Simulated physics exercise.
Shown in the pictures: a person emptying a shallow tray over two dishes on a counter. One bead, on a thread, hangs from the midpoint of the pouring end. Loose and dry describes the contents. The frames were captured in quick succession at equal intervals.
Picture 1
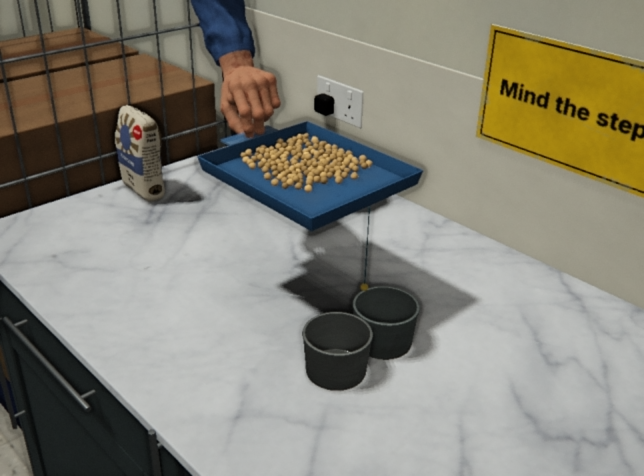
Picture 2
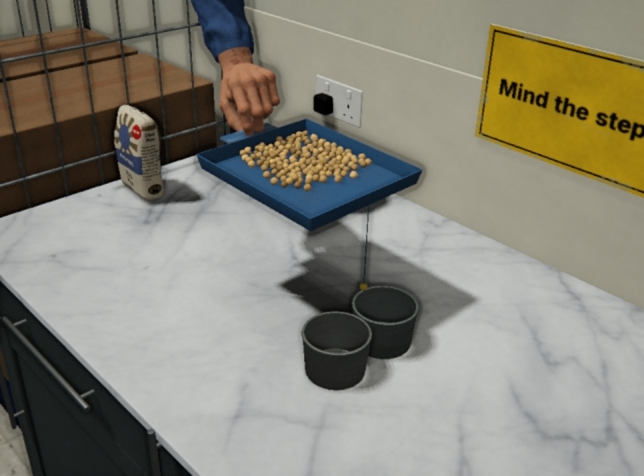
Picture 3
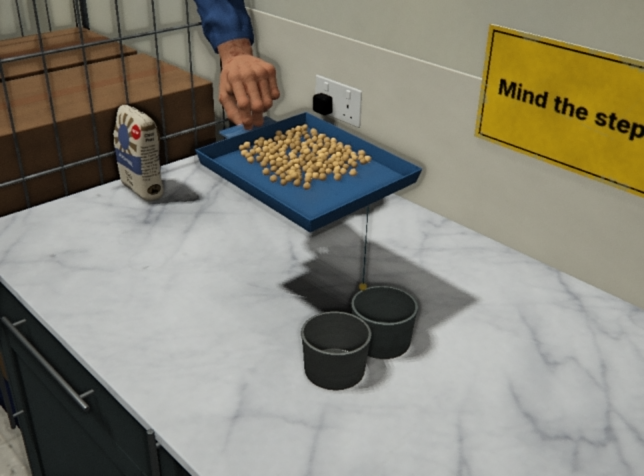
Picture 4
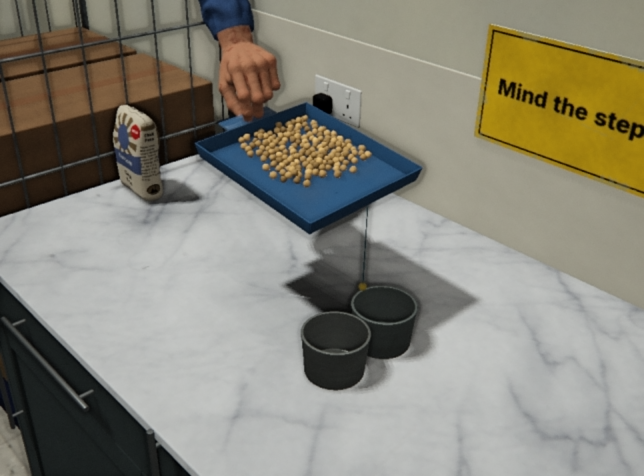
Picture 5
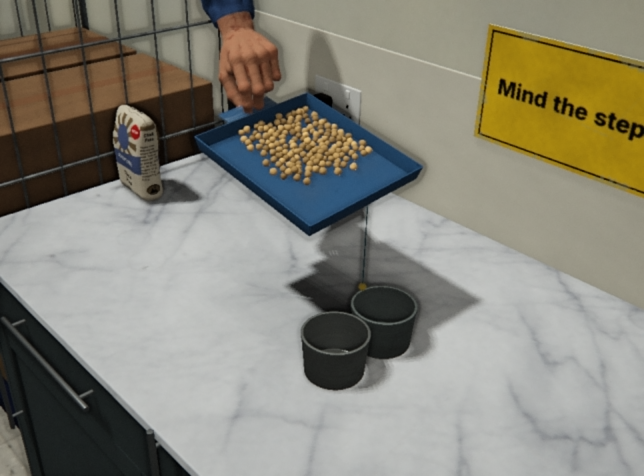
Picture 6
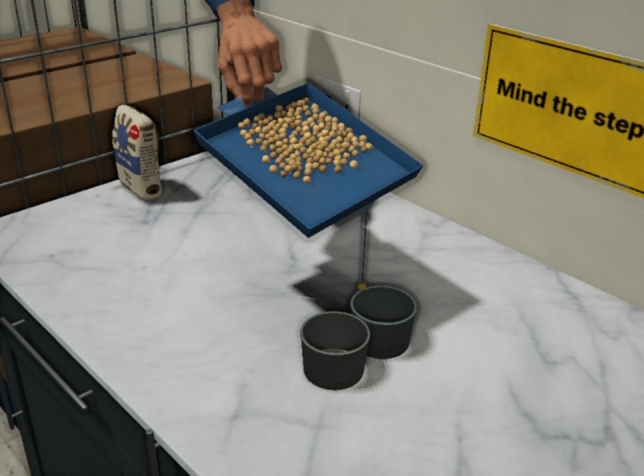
On a marble counter beside a yellow warning sign, a hand holds a blue tray of dried chickpeas, level above two dark dishes, a bead hanging from its edge. The hand then gradually tilts the tray, its front left corner dipping slightly as the back rises, the chickpeas still on it.
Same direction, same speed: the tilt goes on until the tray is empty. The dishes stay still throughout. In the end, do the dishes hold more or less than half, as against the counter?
The greater share ends up in the dishes.
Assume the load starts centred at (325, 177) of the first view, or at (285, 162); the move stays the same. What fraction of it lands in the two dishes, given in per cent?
Roughly 80 % and then 80 %.
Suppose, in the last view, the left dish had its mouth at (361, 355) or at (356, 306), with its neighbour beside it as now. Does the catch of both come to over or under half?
First place: Short of half; second place: Short of half.
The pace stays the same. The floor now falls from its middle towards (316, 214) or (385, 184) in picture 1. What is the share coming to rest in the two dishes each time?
It comes to about 40 per cent the first time and about 0 per cent the second.
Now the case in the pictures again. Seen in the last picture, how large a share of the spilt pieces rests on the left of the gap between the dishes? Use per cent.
Looks like close to 80 per cent of it.
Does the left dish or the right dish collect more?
The one to the left.
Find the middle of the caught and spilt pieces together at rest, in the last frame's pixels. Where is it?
Close to (329, 363).
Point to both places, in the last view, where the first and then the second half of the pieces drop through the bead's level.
The early half goes through (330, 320), the late half through (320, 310).
Soon after the last picture, tray tipped steeply; nearly all on the tray; a stray few in the left dish; a stray few outside both; a stray few in the air.
A little later, tray tipped right over; most on the tray; a small part in the left dish; a small part outside both; a stray few in the air.
Later still, tray tipped past a quarter turn; about two thirds in the left dish; a small part in the right dish; about a quarter outside both.
At rest, tray tipped past a quarter turn; about two thirds in the left dish; a small part in the right dish; about a quarter outside both.
